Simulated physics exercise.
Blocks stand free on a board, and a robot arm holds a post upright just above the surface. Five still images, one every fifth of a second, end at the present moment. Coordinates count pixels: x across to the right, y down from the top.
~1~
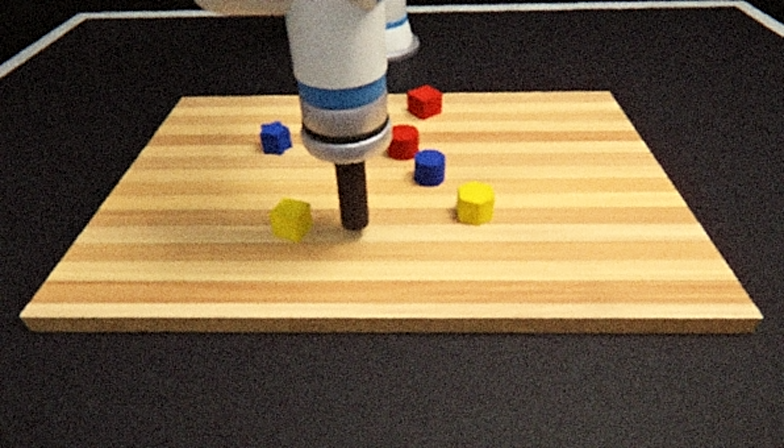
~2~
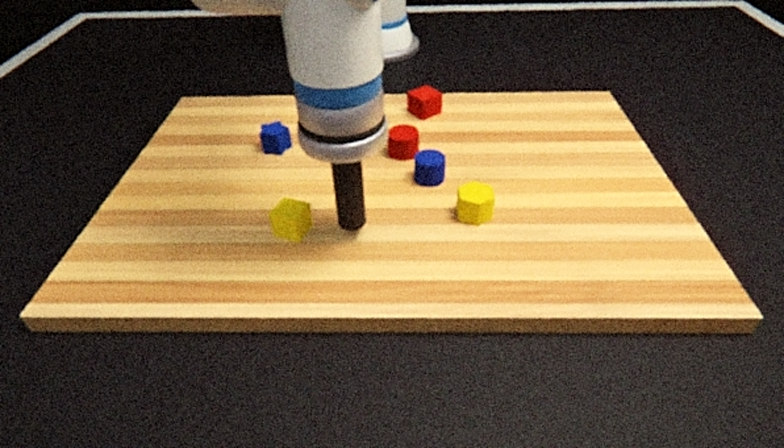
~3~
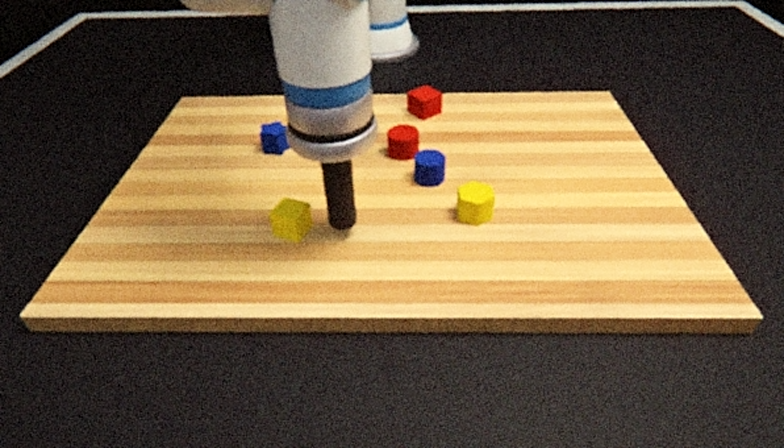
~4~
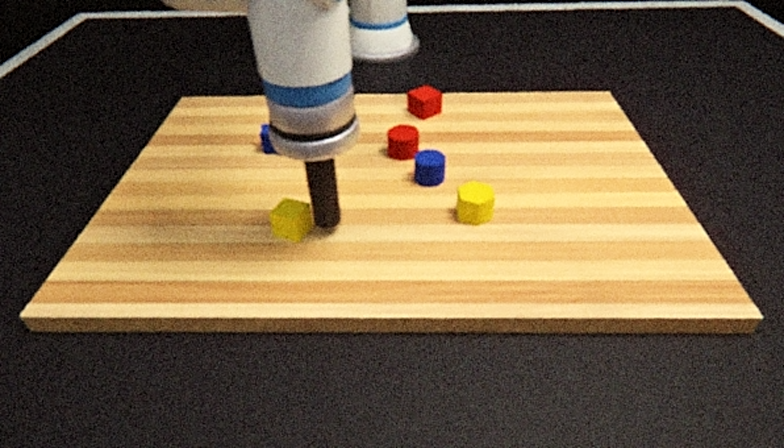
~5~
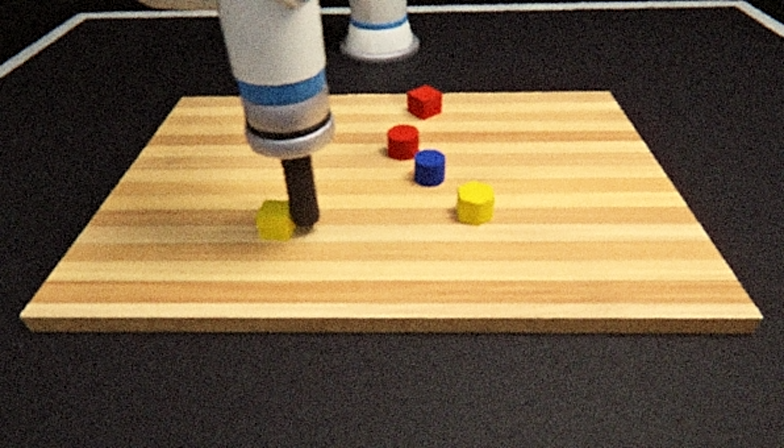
A robot arm holding a dark post over a wooden board of small colored blocks moved left, slowly at first, then met the yellow block on the left and pushed it slightly further left.
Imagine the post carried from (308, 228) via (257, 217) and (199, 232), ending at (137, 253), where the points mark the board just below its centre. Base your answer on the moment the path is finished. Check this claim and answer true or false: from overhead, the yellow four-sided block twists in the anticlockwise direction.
The claim holds.
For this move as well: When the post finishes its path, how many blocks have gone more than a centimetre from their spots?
It shifts a single block.
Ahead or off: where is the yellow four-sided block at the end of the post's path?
Beside or behind.
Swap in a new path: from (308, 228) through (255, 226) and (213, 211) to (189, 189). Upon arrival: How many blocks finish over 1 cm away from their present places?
One block, no more.
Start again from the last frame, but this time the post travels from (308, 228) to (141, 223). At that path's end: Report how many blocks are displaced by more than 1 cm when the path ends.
The way I see it, the answer is one.
The first path, step by step. One third of the way, post at (254, 207); yellow four-sided block at (228, 211), turned 75° anticlockwise.
Two thirds of the way, post at (195, 221); yellow four-sided block at (206, 223).
At the end, post at (132, 242); yellow four-sided block at (206, 224), turned 125° anticlockwise.
